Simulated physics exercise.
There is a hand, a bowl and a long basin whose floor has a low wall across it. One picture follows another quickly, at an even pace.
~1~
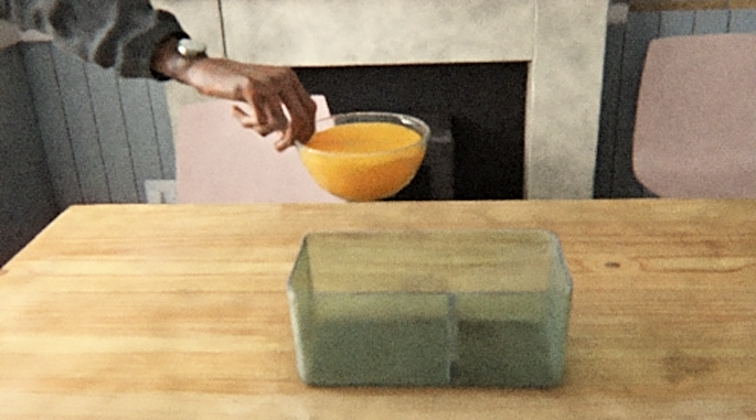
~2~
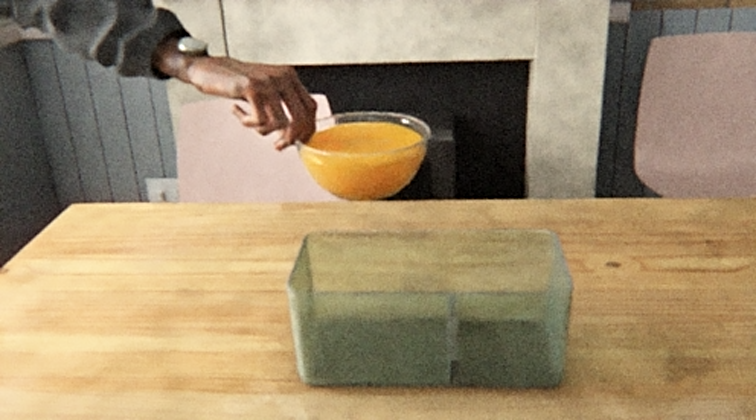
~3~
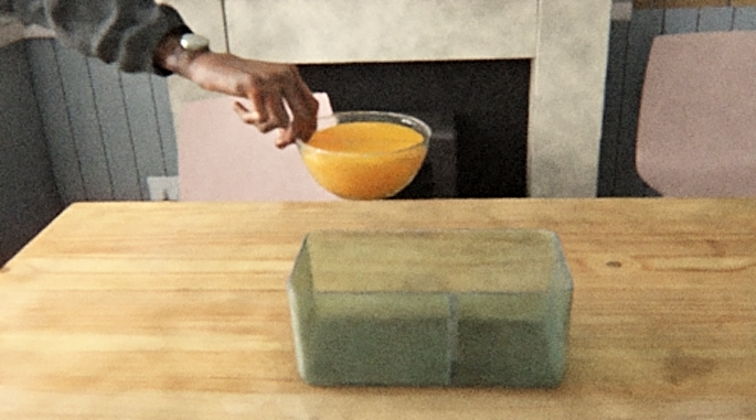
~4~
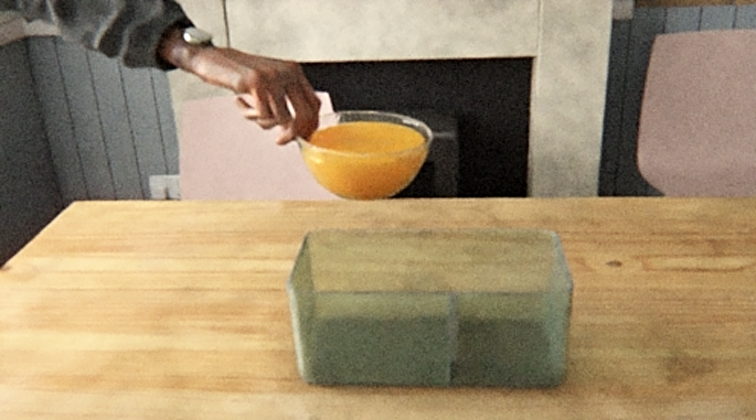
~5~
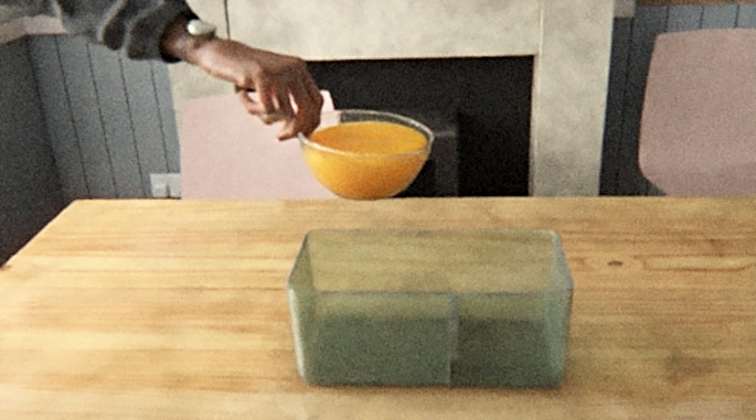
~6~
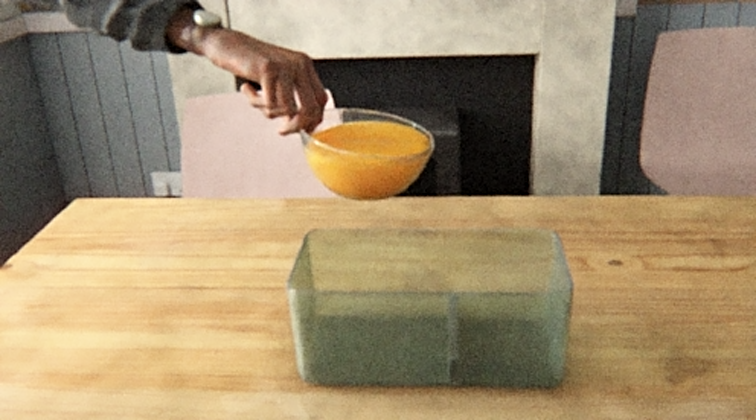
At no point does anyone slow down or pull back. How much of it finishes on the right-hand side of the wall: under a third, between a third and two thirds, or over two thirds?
Over two thirds.
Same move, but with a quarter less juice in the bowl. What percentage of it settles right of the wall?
I'd reckon close to 80 %.
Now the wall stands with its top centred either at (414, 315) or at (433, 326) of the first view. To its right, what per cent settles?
100 per cent first, then 90 per cent.
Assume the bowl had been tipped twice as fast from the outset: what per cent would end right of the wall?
Estimate: Around 65 %.
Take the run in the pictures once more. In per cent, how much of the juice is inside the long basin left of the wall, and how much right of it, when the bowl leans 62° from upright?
The left part holds close to 0 per cent, the right part close to 25.
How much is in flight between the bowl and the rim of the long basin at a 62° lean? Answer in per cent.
That works out near 30 percent.
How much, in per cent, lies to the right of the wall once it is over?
I'd estimate around 80 per cent.
A moment on, the bowl is tipped part way and 40 per cent is still to pour, 2 is left of the wall and 27 right of it.
Next, the bowl is tipped on its side and 1 per cent is still to pour, 14 is left of the wall and 81 right of it.
Then the bowl is tipped right over and 0 per cent is still to pour, 20 is left of the wall and 79 right of it.
Later the bowl is tipped right over and 0 per cent is still to pour, 20 is left of the wall and 79 right of it.
At rest 20 per cent lies left of the wall, 79 right of it and 1 outside.
